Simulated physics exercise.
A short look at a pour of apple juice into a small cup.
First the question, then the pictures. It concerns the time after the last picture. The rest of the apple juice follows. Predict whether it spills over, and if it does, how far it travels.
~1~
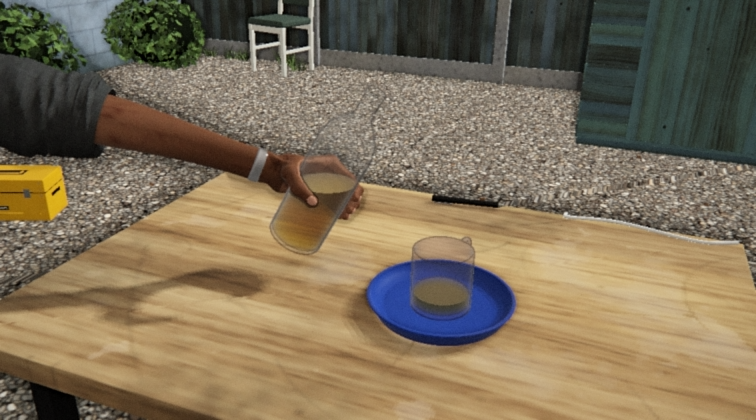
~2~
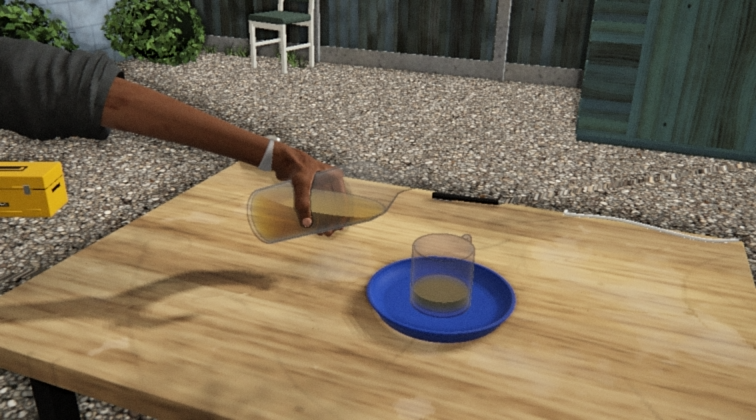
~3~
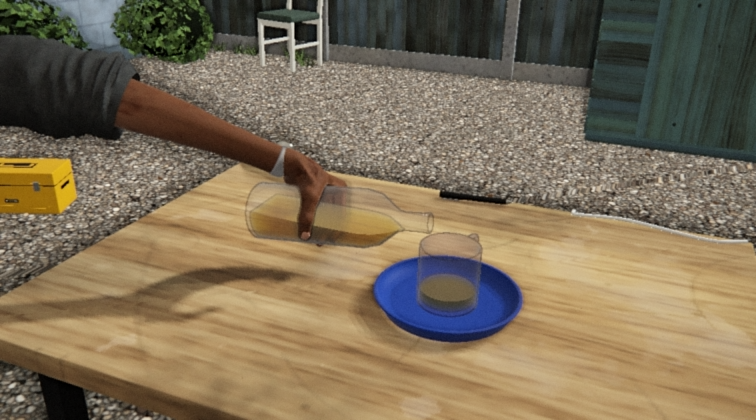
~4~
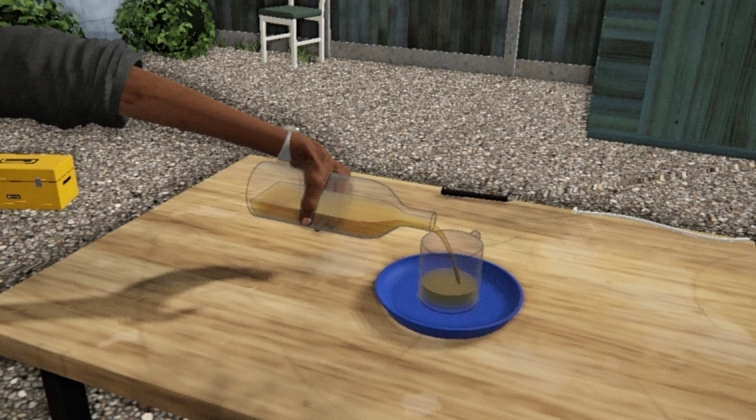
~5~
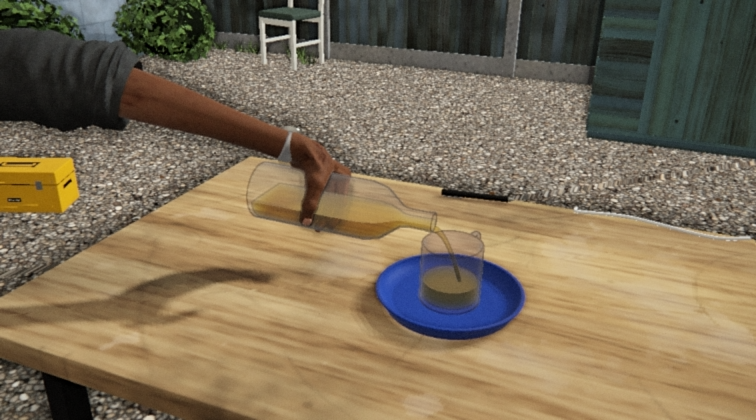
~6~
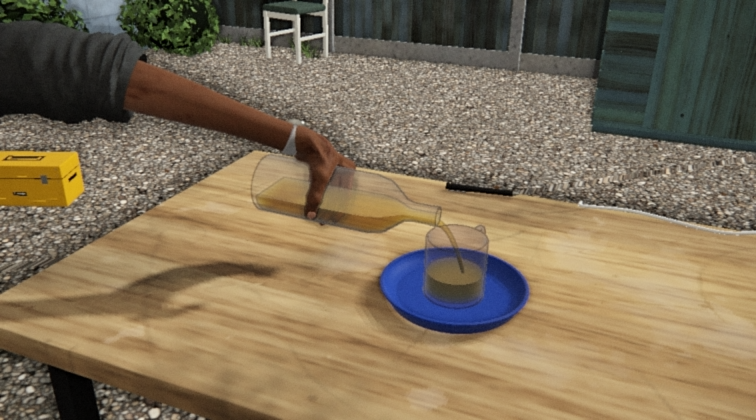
Spills into the saucer only.
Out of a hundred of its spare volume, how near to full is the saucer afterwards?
50 per cent, roughly.
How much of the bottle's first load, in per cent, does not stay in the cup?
About 40 %.
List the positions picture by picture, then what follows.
In the first frame, the bottle is picked up; bottle (335, 166) tipped 30° with all of its load; cup (442, 275) about a quarter full; saucer (419, 335) dry.
In the second frame, the bottle leans over the cup; bottle (342, 197) tipped 65° with all of its load; cup about a quarter full, surface at (441, 288).
In the third frame, the bottle leans over the cup; bottle (344, 217) tipped 85° with all of its load; cup (449, 272) about a quarter full.
In the fourth frame, the apple juice is flowing; bottle (345, 205) tipped 90° with nearly all of its load; cup about a quarter full, surface at (449, 281).
In the fifth frame, the apple juice is flowing; bottle (346, 206) tipped 90° with nearly all of its load; cup (451, 269) about a third full.
In the sixth frame, the apple juice is flowing; bottle (351, 199) tipped 90° with nearly all of its load; cup about a third full, surface at (455, 271); saucer (432, 323) dry.
Next, the cup is nearly full; the saucer is dry.
After that, the cup is full to the brim; the saucer is wet, with room to spare.
Finally, the cup is full to the brim; the saucer is wet, with room to spare.
